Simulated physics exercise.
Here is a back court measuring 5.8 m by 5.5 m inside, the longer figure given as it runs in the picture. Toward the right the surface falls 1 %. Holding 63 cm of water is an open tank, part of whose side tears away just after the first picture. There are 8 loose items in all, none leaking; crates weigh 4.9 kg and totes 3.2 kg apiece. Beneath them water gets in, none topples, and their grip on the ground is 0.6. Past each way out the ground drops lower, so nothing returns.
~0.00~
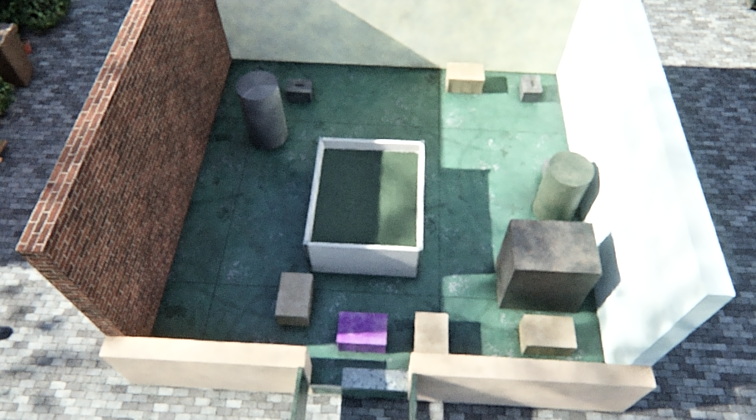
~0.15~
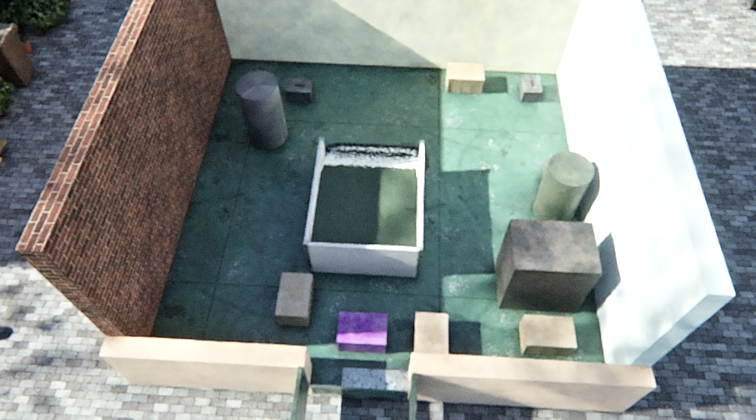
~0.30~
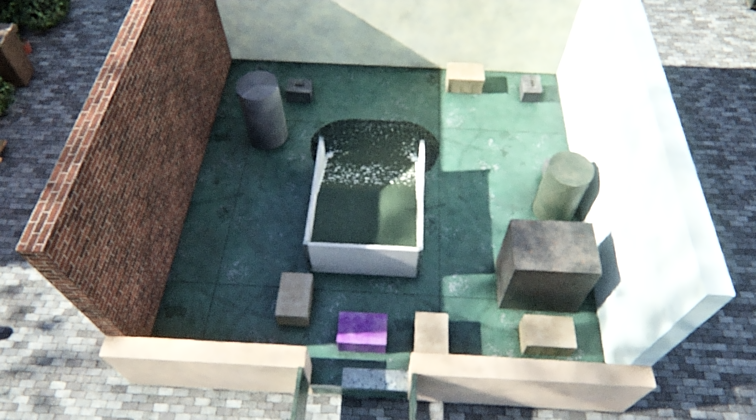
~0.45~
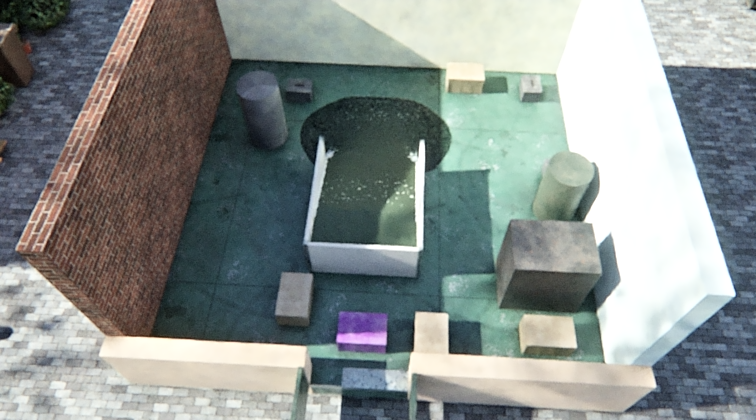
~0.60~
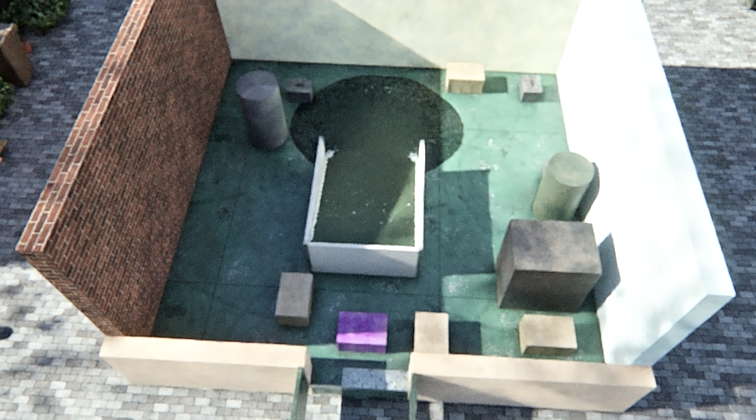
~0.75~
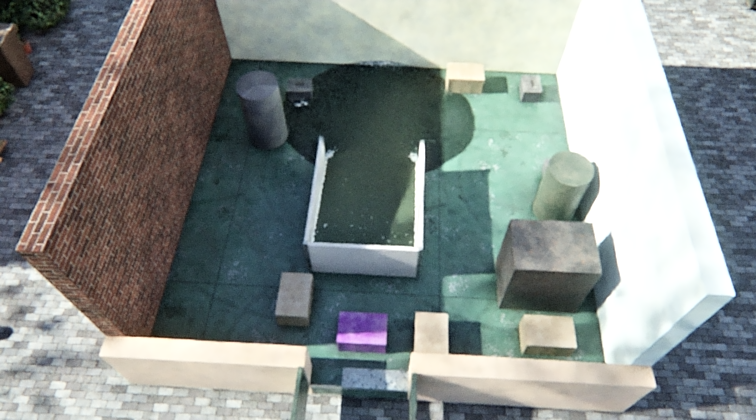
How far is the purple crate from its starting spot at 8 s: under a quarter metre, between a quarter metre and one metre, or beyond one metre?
It is set to wind up a moderate distance off.
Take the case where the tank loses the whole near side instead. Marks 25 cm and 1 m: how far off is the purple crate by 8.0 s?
Note: Purple crate displaced a long way.
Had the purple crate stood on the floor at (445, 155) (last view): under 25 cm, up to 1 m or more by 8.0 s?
By that time it covers a moderate distance.
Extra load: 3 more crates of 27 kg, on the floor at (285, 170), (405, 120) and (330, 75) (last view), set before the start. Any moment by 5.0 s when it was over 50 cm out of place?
Result, in listed order: Not exceeded / exceeded / exceeded.
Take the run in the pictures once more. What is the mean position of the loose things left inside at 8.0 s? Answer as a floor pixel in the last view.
The centre is close to (458, 298).
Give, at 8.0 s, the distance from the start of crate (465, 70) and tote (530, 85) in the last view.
Lab note - net shifts in order: 450 cm; 120 cm.
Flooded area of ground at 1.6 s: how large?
The covered patch comes to about 12 m2.
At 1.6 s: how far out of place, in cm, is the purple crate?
Roughly 0 cm.
After 1.6 s the purple crate is near (362, 328), 0.0 m from its start, aground; 0 of 8 are out; 2 afloat.
After 3.6 s the purple crate is near (362, 328), 0.0 m from its start, aground; 0 of 8 are out; 3 afloat.
After 5.6 s the purple crate is near (362, 328), 0.0 m from its start, aground; 0 of 8 are out; 4 afloat.
After 8.0 s the purple crate is near (397, 349), 0.5 m from its start, afloat; 1 of 8 are out; 7 afloat.
